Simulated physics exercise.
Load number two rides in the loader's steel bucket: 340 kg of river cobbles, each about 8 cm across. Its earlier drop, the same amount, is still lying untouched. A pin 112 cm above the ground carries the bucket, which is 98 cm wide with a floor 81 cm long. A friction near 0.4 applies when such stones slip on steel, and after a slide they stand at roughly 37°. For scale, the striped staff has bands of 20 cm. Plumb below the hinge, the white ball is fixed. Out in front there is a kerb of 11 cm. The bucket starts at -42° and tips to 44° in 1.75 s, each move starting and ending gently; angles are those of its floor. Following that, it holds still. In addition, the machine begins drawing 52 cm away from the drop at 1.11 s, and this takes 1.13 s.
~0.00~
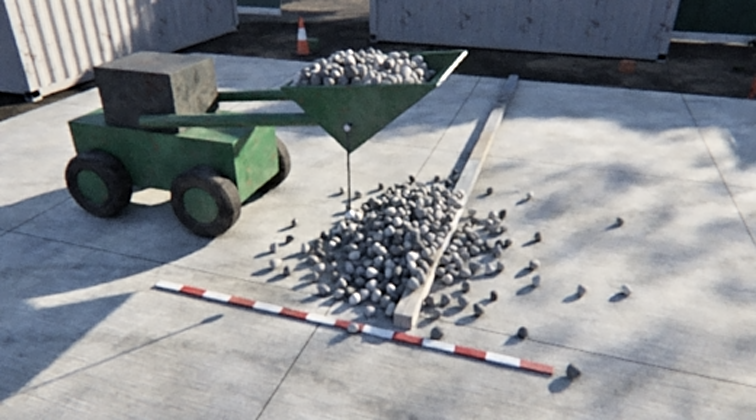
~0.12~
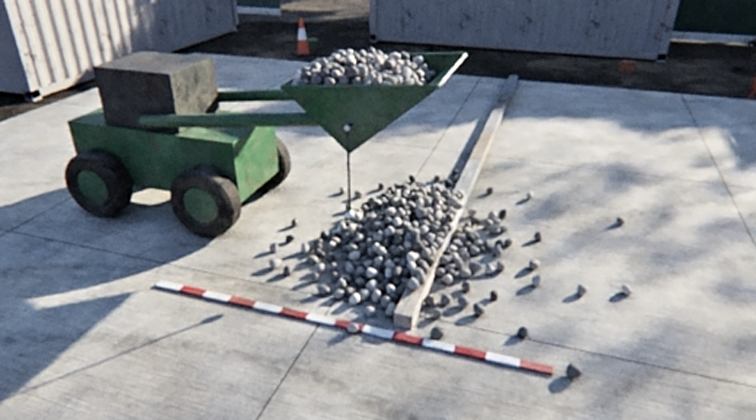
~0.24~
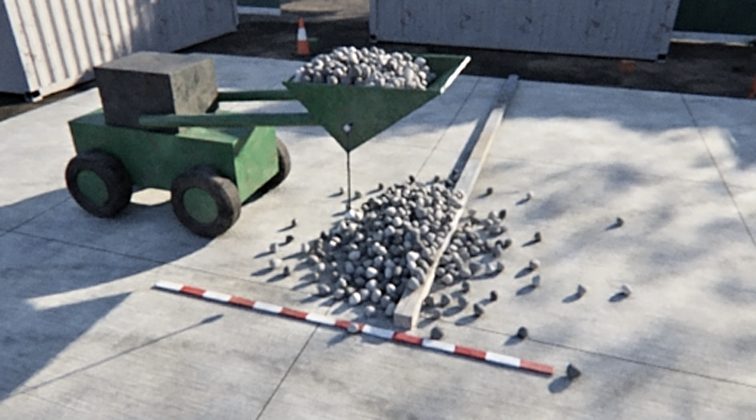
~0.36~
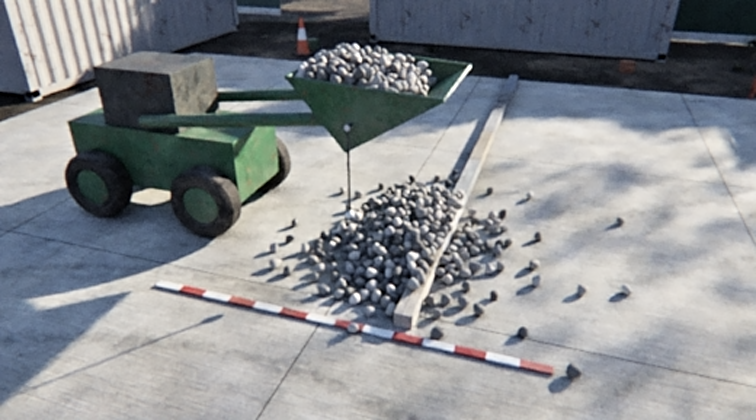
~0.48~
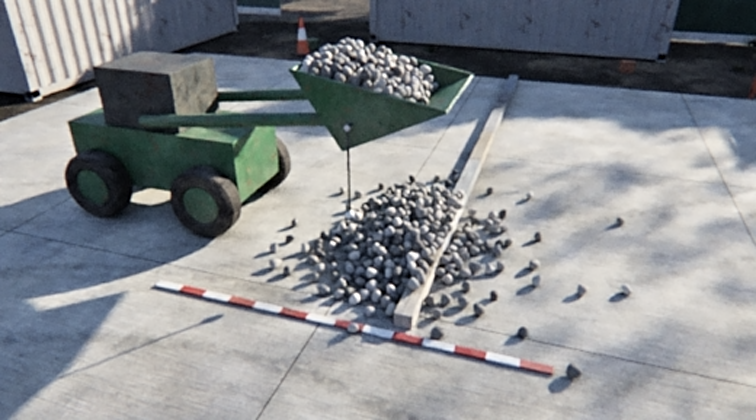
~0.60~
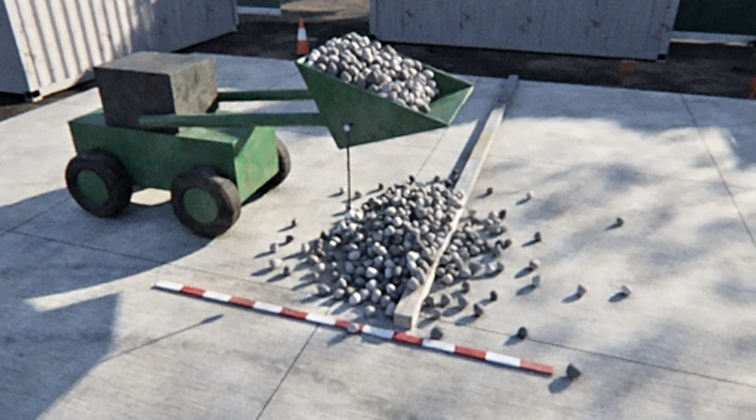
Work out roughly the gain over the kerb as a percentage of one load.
Close to 57 parts in a hundred.
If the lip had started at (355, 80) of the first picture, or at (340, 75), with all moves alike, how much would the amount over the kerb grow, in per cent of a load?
About 5 and 0 per cent.
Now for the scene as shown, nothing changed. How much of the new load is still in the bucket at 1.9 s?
Close to 5 in a hundred is still held.
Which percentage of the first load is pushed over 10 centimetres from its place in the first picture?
I'd put it at about 15 per cent.
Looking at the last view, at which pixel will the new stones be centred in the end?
Centre at roughly (456, 236).
After 1.3 s the floor is at 30°; in per cent of one load, 89 in the bucket, 98 on this side of the kerb, 14 over the kerb; the foremost stones are at (568, 280).
After 1.9 s the floor is at 44°; in per cent of one load, 6 in the bucket, 137 on this side of the kerb, 58 over the kerb; the foremost stones are at (578, 270).
After 2.7 s the floor is at 44°; in per cent of one load, 0 in the bucket, 133 on this side of the kerb, 68 over the kerb; the foremost stones are at (636, 266).
After 5.2 s the floor is at 44°; in per cent of one load, 0 in the bucket, 133 on this side of the kerb, 68 over the kerb; the foremost stones are at (640, 267). Net gain over the kerb, 57.
